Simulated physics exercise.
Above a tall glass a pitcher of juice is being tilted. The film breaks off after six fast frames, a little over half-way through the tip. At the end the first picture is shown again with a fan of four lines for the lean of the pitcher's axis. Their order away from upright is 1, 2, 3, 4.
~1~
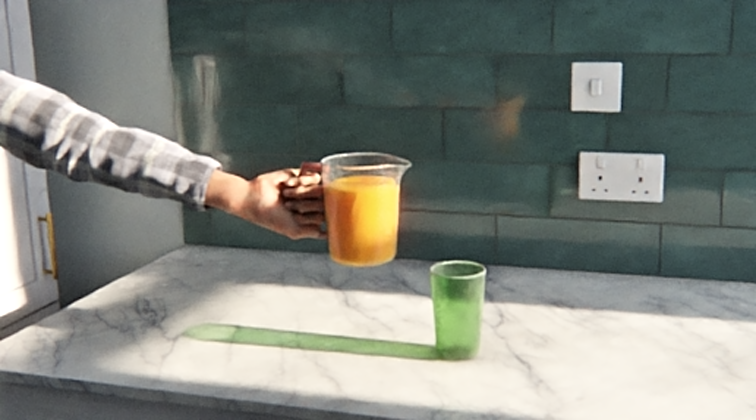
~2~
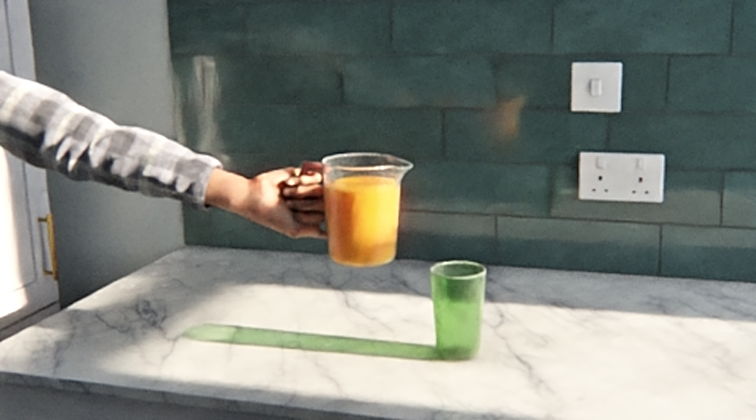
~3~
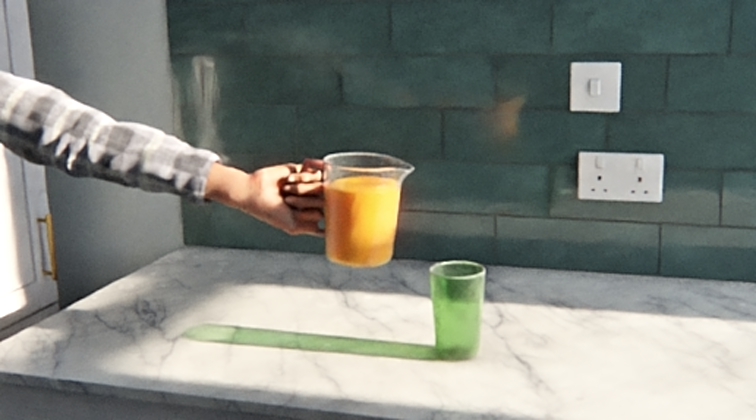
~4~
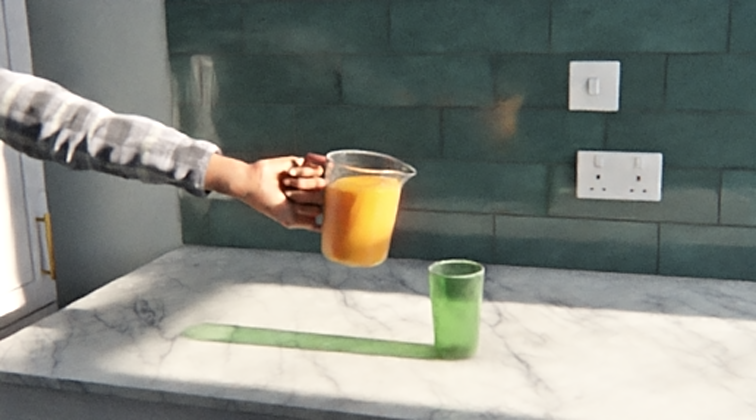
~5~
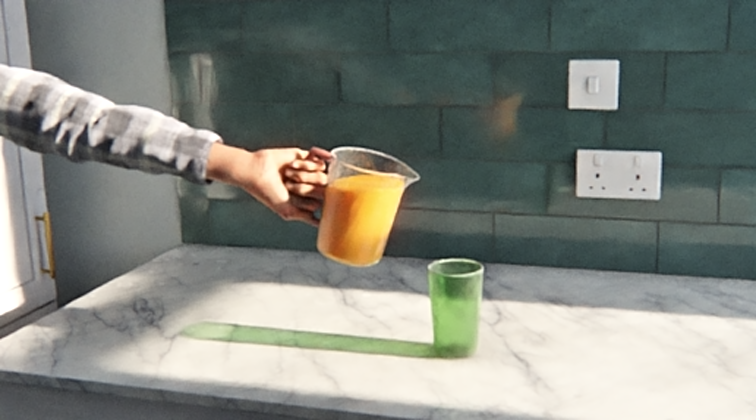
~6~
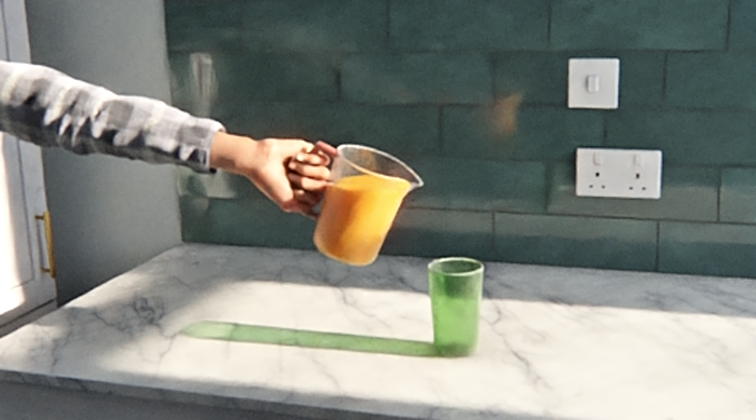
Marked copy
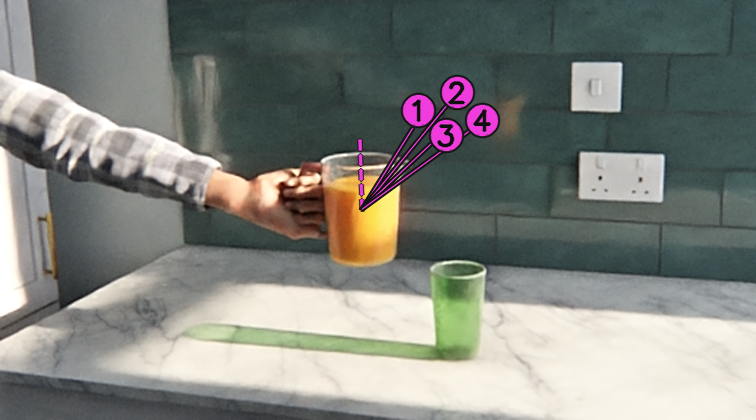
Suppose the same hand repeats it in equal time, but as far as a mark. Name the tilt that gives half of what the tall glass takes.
4.
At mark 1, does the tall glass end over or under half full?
Under.
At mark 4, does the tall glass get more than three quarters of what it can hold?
No, it does not.
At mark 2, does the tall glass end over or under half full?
Under.
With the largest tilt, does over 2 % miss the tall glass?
No.
On the marked copy, 1 at (412, 128); 2 at (446, 106); 3 at (430, 144); 4 at (469, 131).
With 1, the tall glass ends with about 7 % of what it can hold.
With 2, the tall glass ends with about 18 % of what it can hold.
With 3, the tall glass ends with about 32 % of what it can hold.
With 4, the tall glass ends with about 48 % of what it can hold.
